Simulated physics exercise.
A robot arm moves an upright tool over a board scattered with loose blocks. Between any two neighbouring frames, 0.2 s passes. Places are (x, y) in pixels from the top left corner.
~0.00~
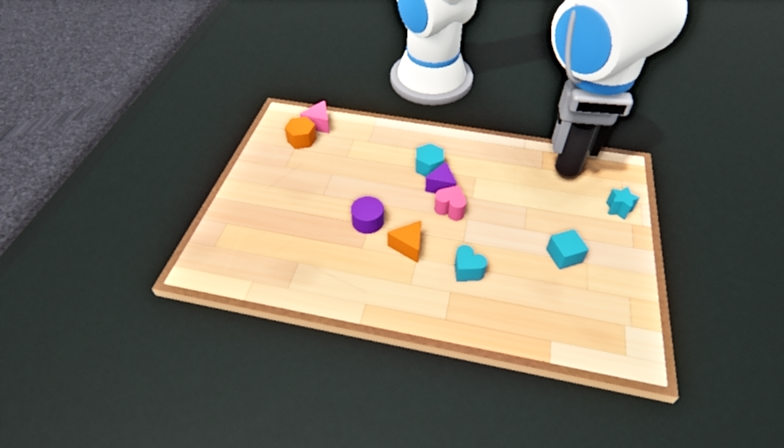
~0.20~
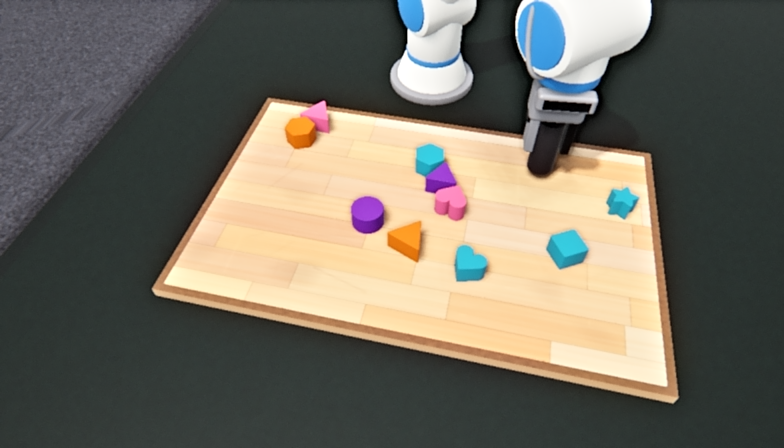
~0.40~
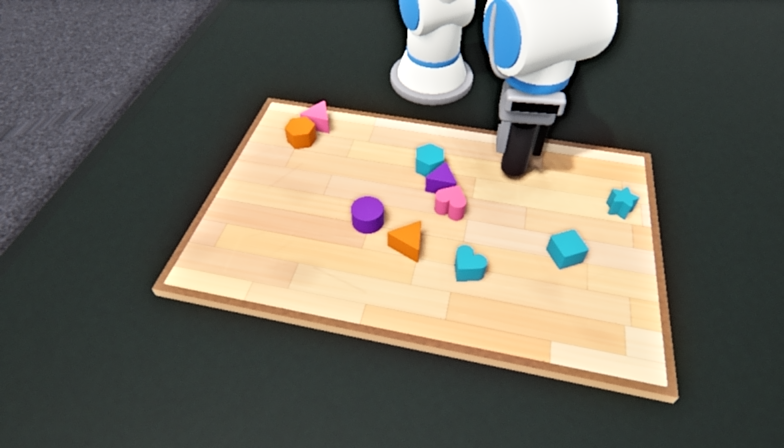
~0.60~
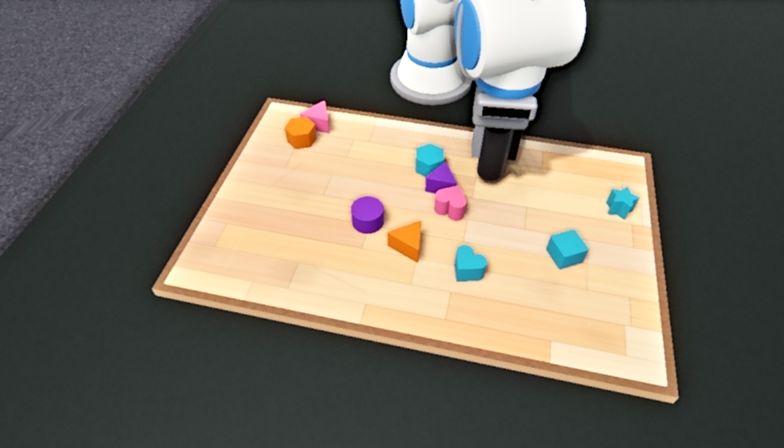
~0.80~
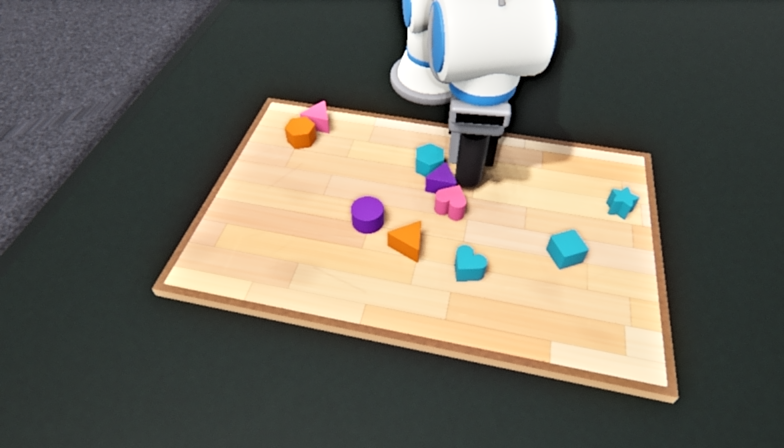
A white and blue robot arm holding a dark upright tool glides left along the far side of a wooden board scattered with colourful blocks. It then edges slightly toward the viewer, coming close beside the purple triangular piece and the pink heart block, while all the blocks stay still.
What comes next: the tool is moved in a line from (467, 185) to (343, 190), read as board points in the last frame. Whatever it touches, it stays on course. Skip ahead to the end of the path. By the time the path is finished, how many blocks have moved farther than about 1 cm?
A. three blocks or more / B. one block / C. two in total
The answer is B.
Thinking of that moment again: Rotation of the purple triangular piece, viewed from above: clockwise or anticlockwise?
Counterclockwise rotation.
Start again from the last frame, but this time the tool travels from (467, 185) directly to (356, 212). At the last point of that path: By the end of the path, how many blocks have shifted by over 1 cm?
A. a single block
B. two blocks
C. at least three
That would be B.
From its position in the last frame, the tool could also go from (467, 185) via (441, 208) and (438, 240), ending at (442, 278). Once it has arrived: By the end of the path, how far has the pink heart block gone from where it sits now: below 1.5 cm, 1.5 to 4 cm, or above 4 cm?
It's set to move over 4 cm.
The first path, step by step. One third of the way, tool (426, 179); turquoise hexagon (428, 153), turned 10° clockwise; purple triangular piece (405, 178).
Two thirds of the way, tool (384, 181); turquoise hexagon (428, 153), turned 10° clockwise; purple triangular piece (366, 185), turned 30° anticlockwise.
At the end, tool (343, 182); turquoise hexagon (428, 153), turned 10° clockwise; purple triangular piece (346, 193), turned 70° anticlockwise; pink heart block not moved.
